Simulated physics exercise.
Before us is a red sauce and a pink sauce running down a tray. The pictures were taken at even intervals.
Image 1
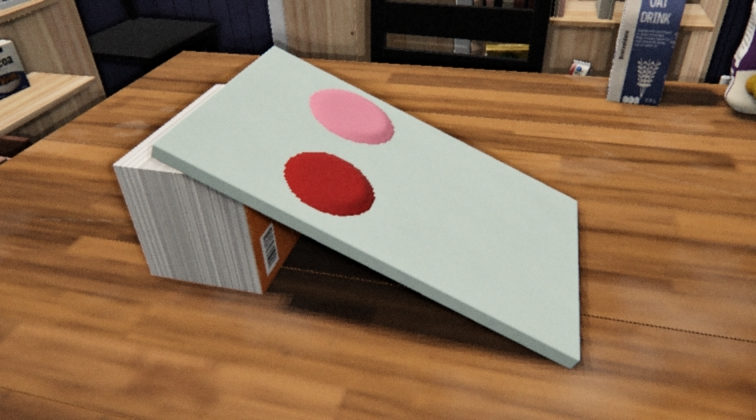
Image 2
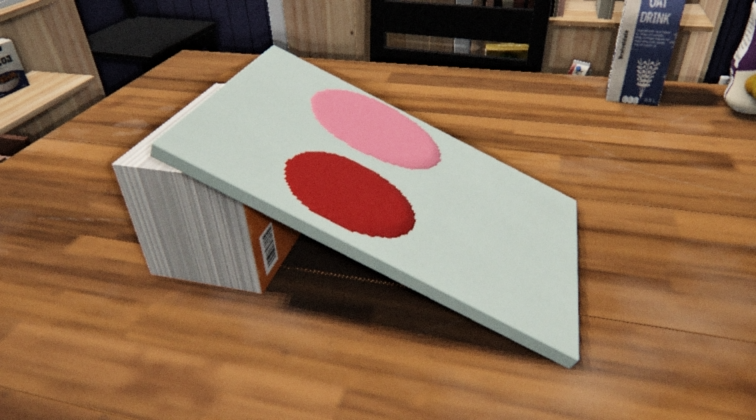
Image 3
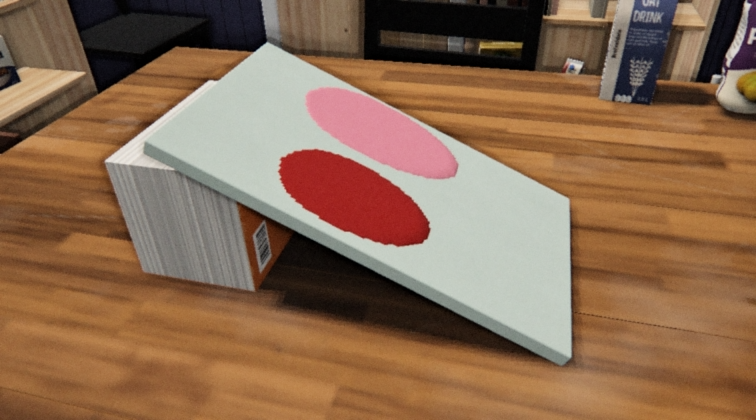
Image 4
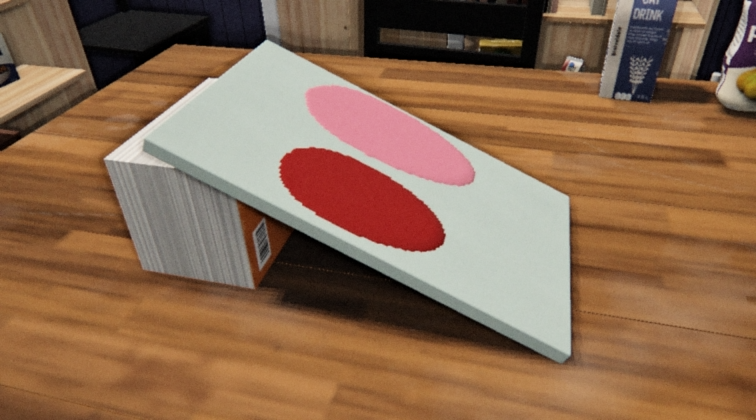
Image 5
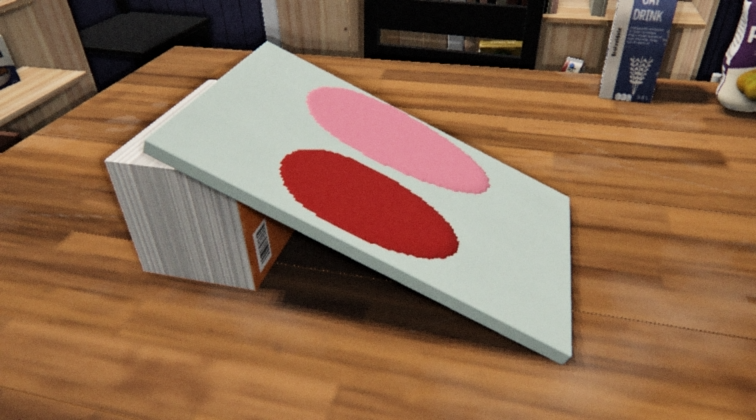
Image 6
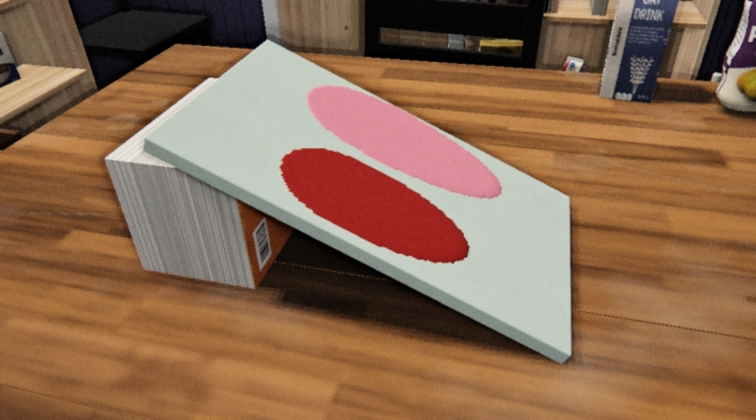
On a wooden table, a red sauce and a pink sauce ran side by side down a tilted tray, stretching from round blobs into long ovals, quickly at first and then more slowly.
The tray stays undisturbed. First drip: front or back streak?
Watch the one behind the other - it will make it down first.
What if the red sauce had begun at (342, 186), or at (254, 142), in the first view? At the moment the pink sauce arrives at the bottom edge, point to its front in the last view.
One: (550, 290). Two: (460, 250).
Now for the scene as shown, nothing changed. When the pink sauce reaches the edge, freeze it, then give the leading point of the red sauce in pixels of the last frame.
Front location, last frame: Close to (527, 280).
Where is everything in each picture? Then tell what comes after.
Tip of the red sauce half way down; tip of the pink sauce (382, 129) half way down, in the first picture.
Tip of the red sauce (404, 218) half way down; tip of the pink sauce half way down, in the second picture.
Tip of the red sauce three quarters of the way down; tip of the pink sauce (447, 163) three quarters of the way down, in the third picture.
Tip of the red sauce (435, 233) three quarters of the way down; tip of the pink sauce three quarters of the way down, in the fourth picture.
Tip of the red sauce three quarters of the way down; tip of the pink sauce (478, 178) three quarters of the way down, in the fifth picture.
Tip of the red sauce (456, 244) three quarters of the way down; tip of the pink sauce three quarters of the way down, in the sixth picture.
Next, the red sauce is three quarters of the way down; the pink sauce is close to the edge.
Finally, the red sauce is close to the edge; the pink sauce is at the low edge.
